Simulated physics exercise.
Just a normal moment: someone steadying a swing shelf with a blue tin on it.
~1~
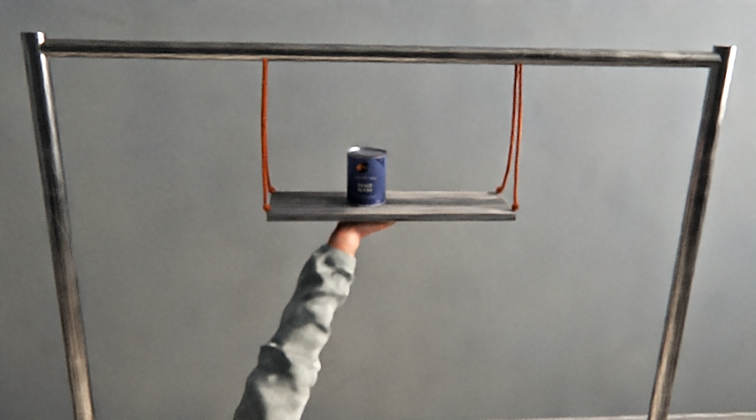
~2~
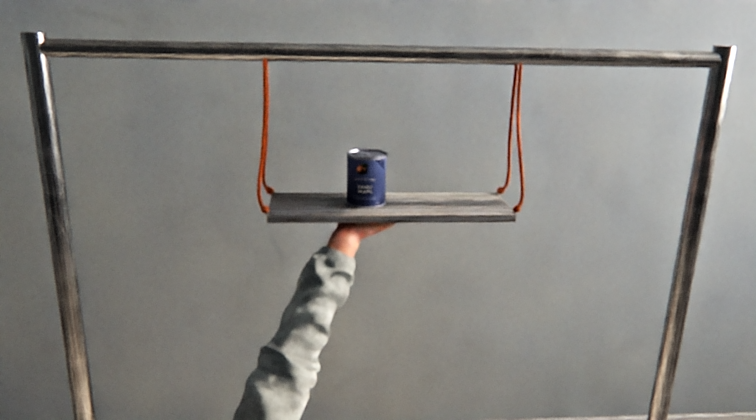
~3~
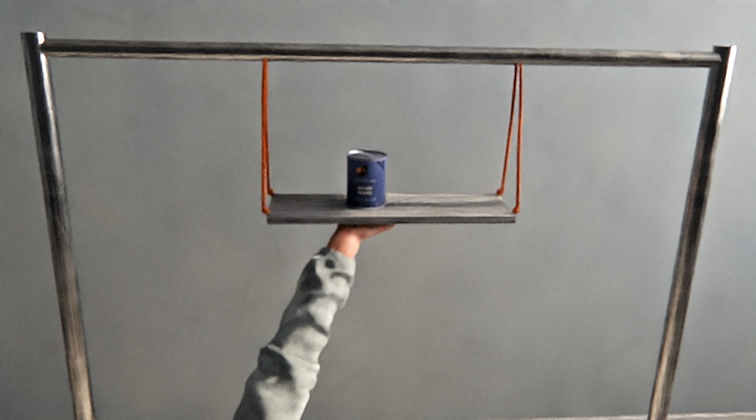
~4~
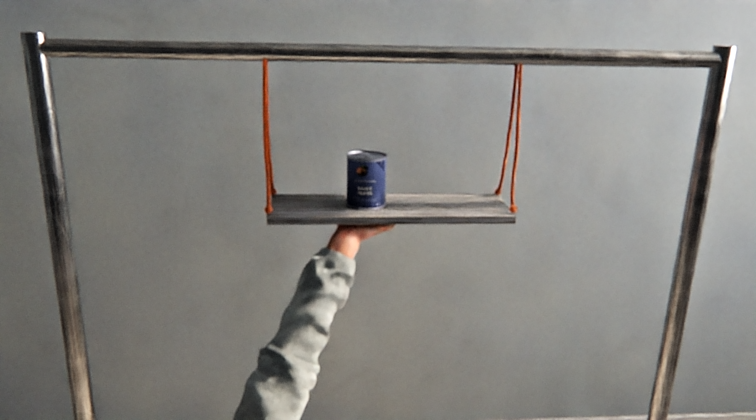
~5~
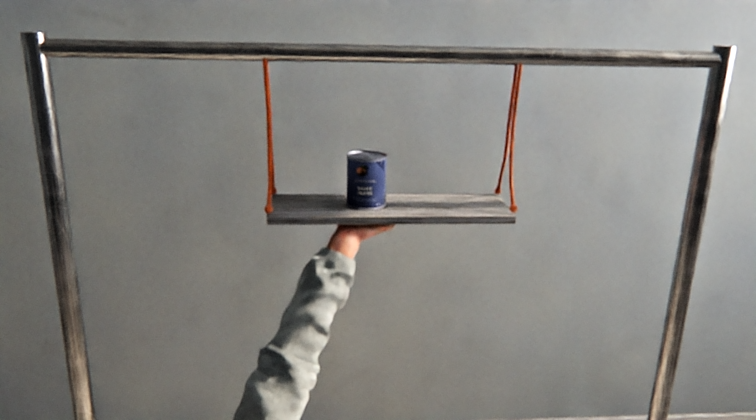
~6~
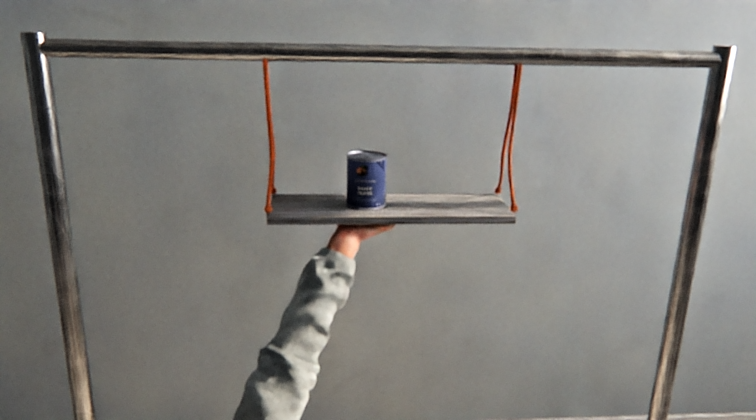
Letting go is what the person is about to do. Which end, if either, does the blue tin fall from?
Chances are it never leaves its perch.
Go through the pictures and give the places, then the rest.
Blue tin (366, 177); grey shelf (394, 218), in the first frame.
Blue tin (366, 178), in the second frame.
Blue tin (366, 180), in the third frame.
Blue tin (366, 180); grey shelf (393, 221), in the fourth frame.
Blue tin (366, 180), in the fifth frame.
Blue tin (366, 180); grey shelf (393, 221); left shoelaces almost straight; right shoelaces almost straight, in the sixth frame.
Then, 0.32 s on from there, board level; tin on the board near (366, 183).
In the end, board level; tin on the board near (366, 184). The blue tin keeps its place.
